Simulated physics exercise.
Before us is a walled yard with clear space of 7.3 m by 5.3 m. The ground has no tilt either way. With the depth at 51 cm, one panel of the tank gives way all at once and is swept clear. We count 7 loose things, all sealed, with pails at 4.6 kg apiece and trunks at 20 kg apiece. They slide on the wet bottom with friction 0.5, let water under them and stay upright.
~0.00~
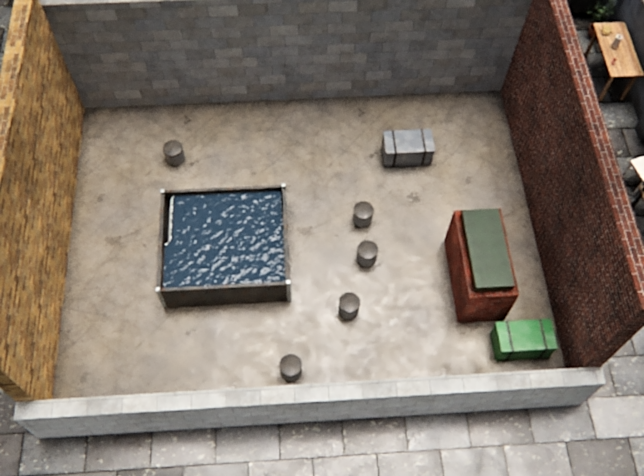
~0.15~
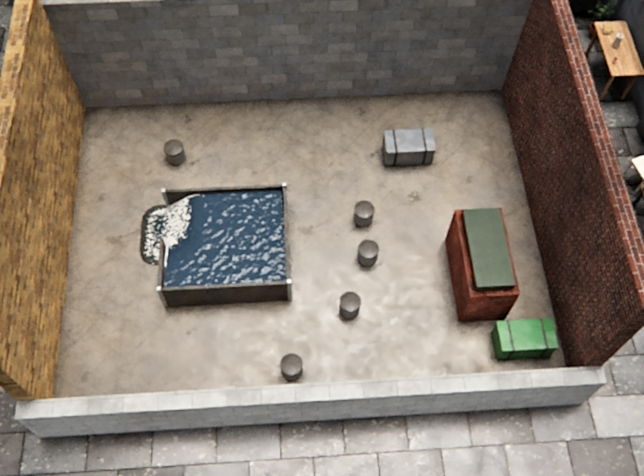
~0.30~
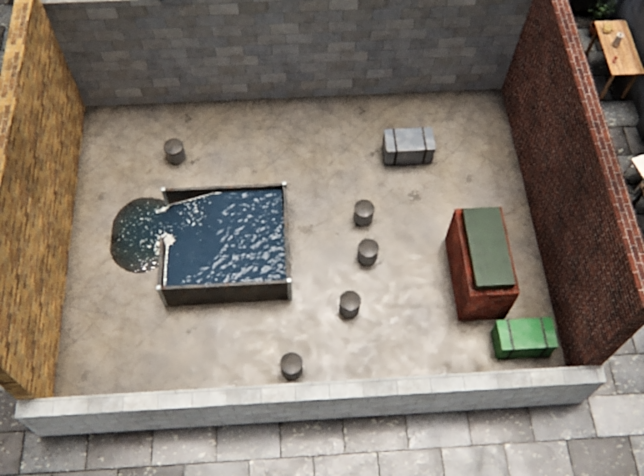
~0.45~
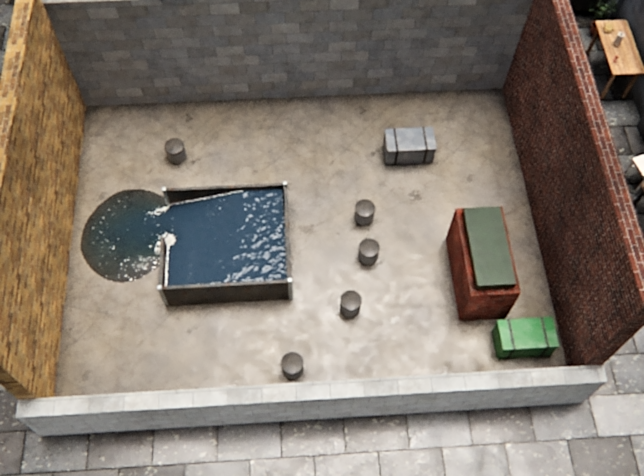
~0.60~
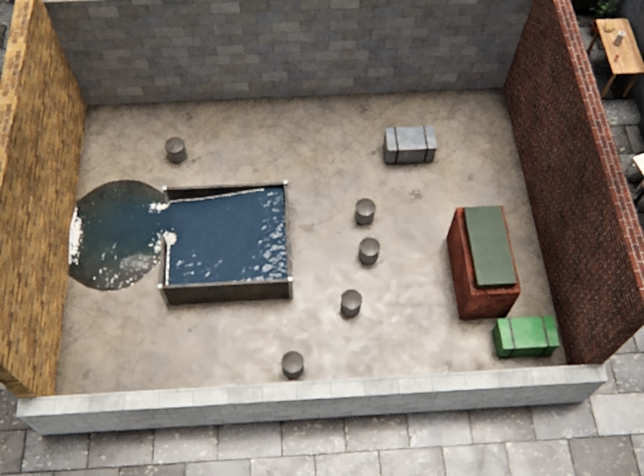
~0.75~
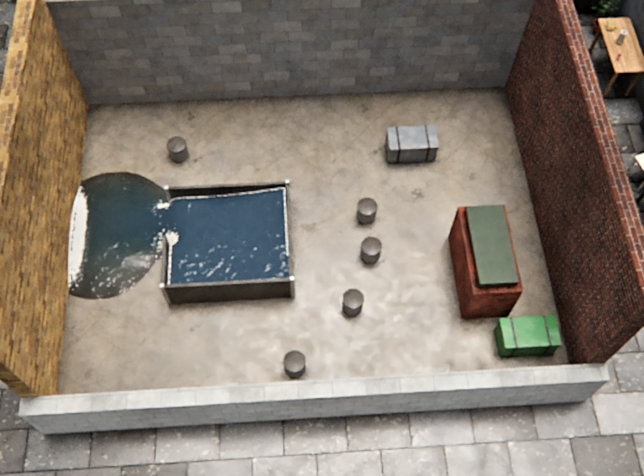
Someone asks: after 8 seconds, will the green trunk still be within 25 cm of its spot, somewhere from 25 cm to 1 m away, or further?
Still within 25 cm.
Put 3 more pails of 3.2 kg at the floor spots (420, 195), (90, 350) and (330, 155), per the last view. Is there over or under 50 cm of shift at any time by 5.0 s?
Lab note - in order: Below threshold / above threshold / below threshold.
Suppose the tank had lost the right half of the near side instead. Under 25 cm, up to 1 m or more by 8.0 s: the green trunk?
So, for the green trunk: It is carried a long way.
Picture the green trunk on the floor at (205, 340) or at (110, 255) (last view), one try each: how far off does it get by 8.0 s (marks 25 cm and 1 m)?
From the first place it is barely disturbed; from the second it goes well off.
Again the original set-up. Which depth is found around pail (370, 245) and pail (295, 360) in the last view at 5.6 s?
Around 1 cm and 3 cm.
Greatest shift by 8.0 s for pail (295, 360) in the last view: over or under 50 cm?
Verdict: Crossed the line.
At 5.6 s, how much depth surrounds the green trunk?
I'd say around 0 cm.
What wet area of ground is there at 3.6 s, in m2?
Roughly 16 m2 of it is wet.
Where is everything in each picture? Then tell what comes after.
The first frame shows the green trunk at (527, 335) rests on the ground; water covers 2.7 m2; 0 of 7 have shifted.
The second frame shows the green trunk at (527, 334) rests on the ground; water covers 3.2 m2; 0 of 7 have shifted.
The third frame shows the green trunk at (527, 333), on the bottom; 3.7 m2 under water; 0 of 7 have shifted.
The fourth frame shows the green trunk at (528, 333) rests on the ground; 4.5 m2 under water; 0 of 7 have shifted.
The fifth frame shows the green trunk at (529, 332) rests on the ground; water covers 5.2 m2; 0 of 7 have shifted.
The sixth frame shows the green trunk at (530, 331) rests on the ground; water covers 5.5 m2; 0 of 7 have shifted.
After 1.6 s the green trunk is near (530, 331), 0.0 m from its start, aground; 0 afloat.
After 3.6 s the green trunk is near (530, 331), 0.0 m from its start, aground; 0 afloat.
After 5.6 s the green trunk is near (530, 331), 0.0 m from its start, aground; 0 afloat.
After 8.0 s the green trunk is near (530, 331), 0.0 m from its start, aground; 0 afloat.
